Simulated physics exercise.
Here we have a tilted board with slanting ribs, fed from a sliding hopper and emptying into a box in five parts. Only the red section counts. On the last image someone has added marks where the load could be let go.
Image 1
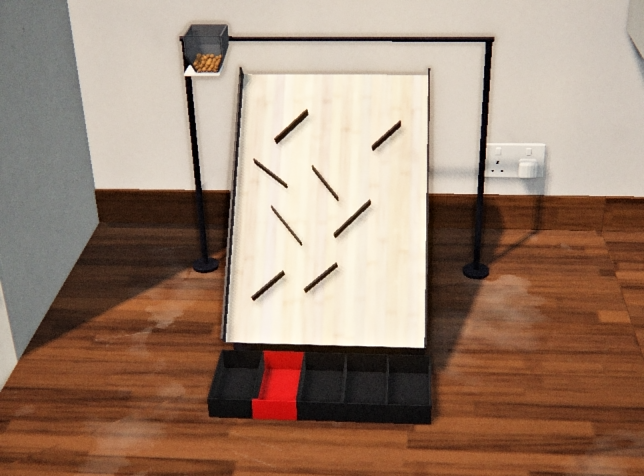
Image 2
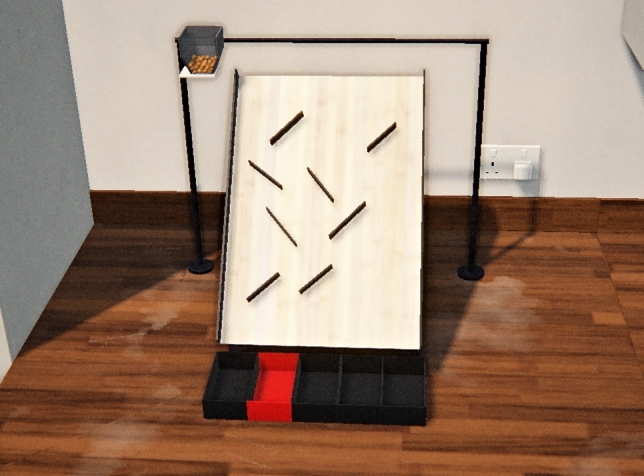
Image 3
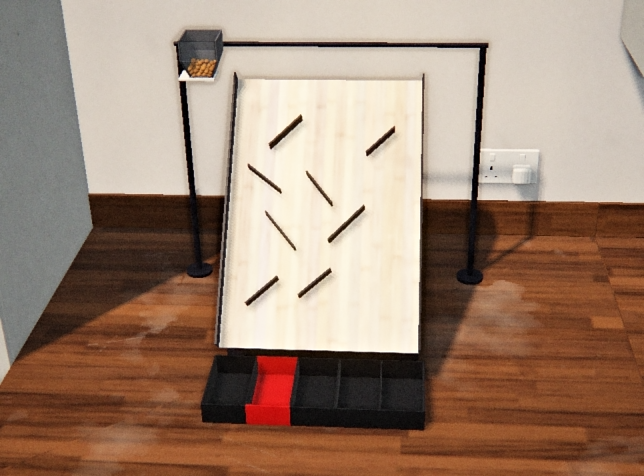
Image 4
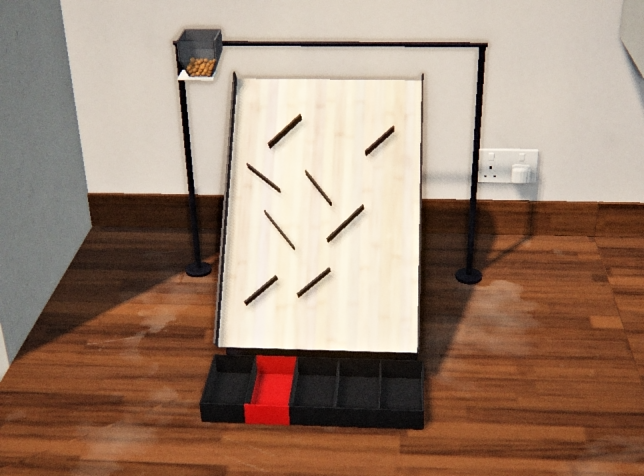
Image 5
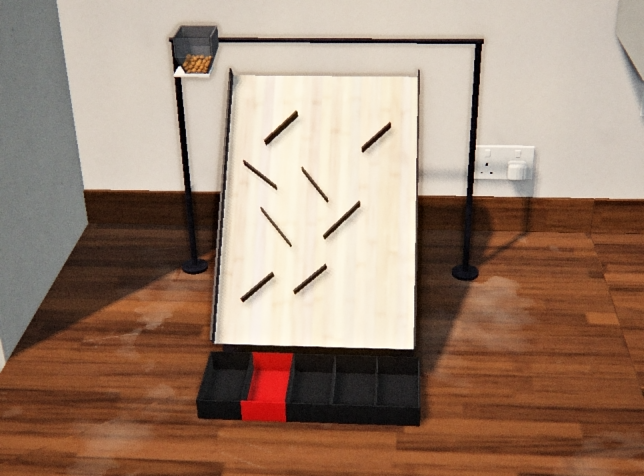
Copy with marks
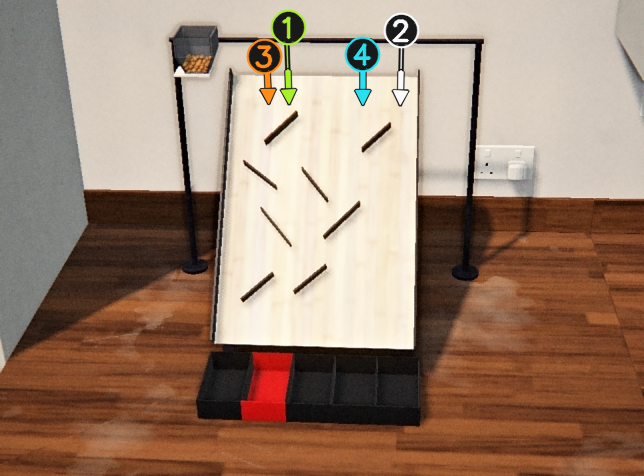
Nothing in the scene moves apart from a slight shift of the view: the hopper of roasted chickpeas stays at the rail's left end, above a tilted board with slanting dark ribs. Below it, the black five-part box with one red section sits unchanged throughout.
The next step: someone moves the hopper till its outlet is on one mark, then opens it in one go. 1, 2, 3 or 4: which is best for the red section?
It is 4.
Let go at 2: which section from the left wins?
It is the fifth one.
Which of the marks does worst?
Here it is mark 2.
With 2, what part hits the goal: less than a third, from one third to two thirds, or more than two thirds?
It is less than a third.
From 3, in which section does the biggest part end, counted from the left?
The first.
On the marked copy, mark 1 meets the board at (288, 98); mark 2 meets the board at (400, 99); mark 3 meets the board at (268, 98); mark 4 meets the board at (362, 99).
Choosing 1, about a third in the red section, about half in other sections, a stray few outside the box.
Choosing 2, a small part in the red section, most in other sections, a small part outside the box.
Choosing 3, about a third in the red section, about half in other sections, a stray few outside the box.
Choosing 4, about two thirds in the red section, about a third in other sections.
